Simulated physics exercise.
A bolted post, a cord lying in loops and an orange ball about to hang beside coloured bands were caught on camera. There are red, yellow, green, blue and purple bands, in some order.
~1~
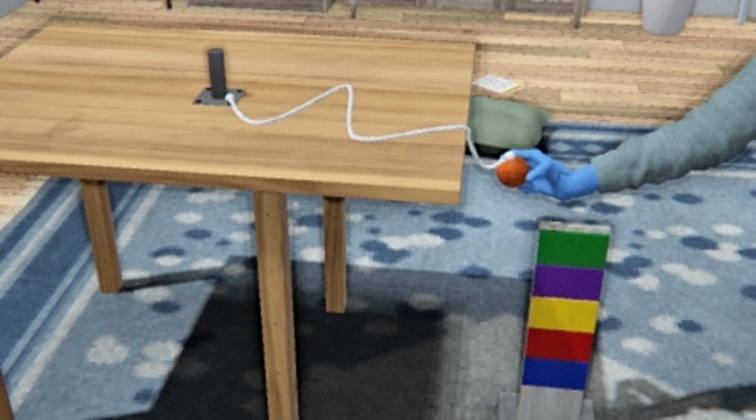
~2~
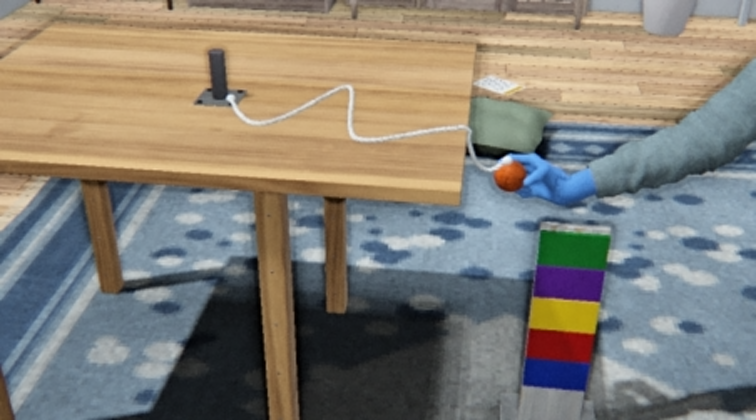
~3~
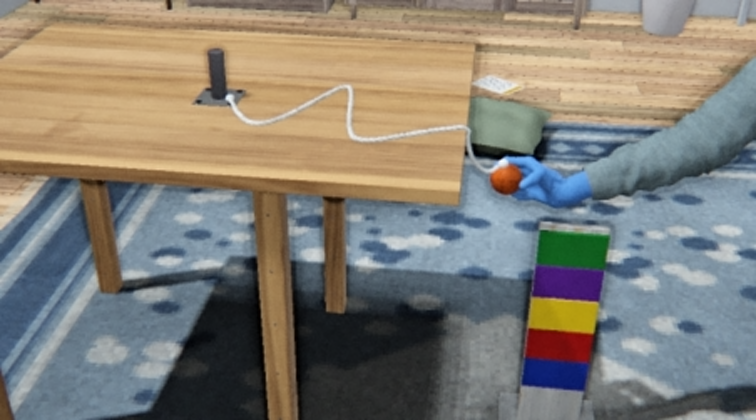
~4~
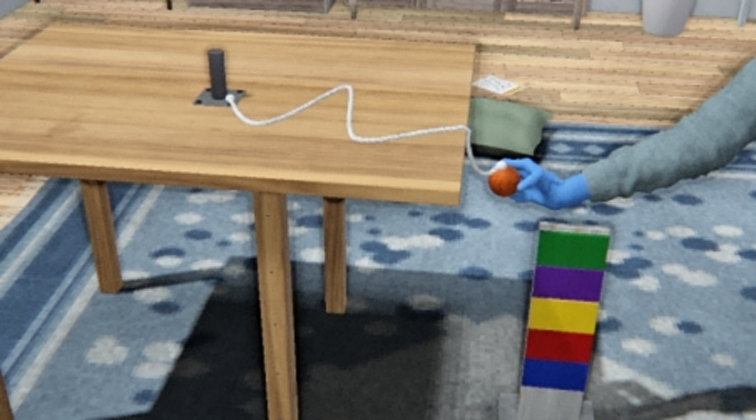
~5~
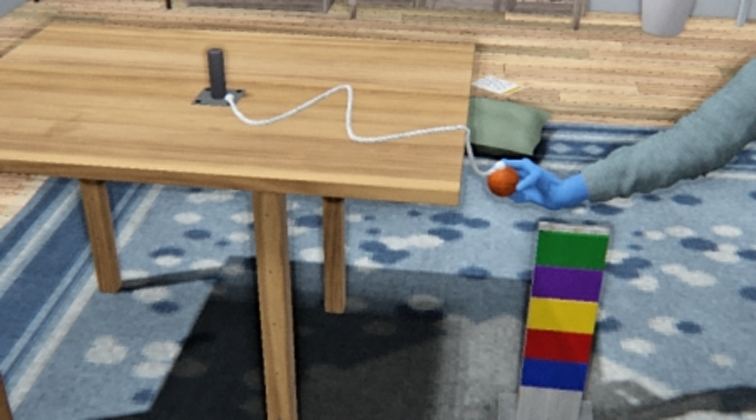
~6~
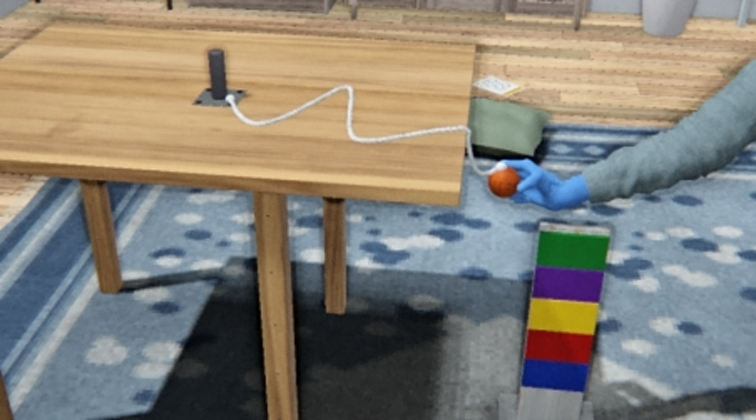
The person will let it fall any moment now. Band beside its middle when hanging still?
Blue.
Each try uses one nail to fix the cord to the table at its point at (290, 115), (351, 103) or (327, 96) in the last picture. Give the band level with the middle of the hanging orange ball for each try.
First try red, second try purple, third try yellow.
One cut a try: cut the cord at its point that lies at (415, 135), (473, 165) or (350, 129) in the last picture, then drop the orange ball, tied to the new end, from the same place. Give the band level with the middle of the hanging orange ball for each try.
Try by try: Purple; red; higher than all five.
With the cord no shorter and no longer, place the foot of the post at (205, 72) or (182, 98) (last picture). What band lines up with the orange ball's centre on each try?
For the first it would be red, for the second red.
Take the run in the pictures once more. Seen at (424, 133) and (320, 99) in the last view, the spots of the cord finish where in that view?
Result - first point (458, 259), second point (388, 111).
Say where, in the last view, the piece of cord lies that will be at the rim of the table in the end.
It's the piece you see at (352, 102).
Soon after, ball near (437, 350); level with blue.
After that, ball near (454, 358); level with blue.
In the end, ball near (451, 359); level with blue. At blue.
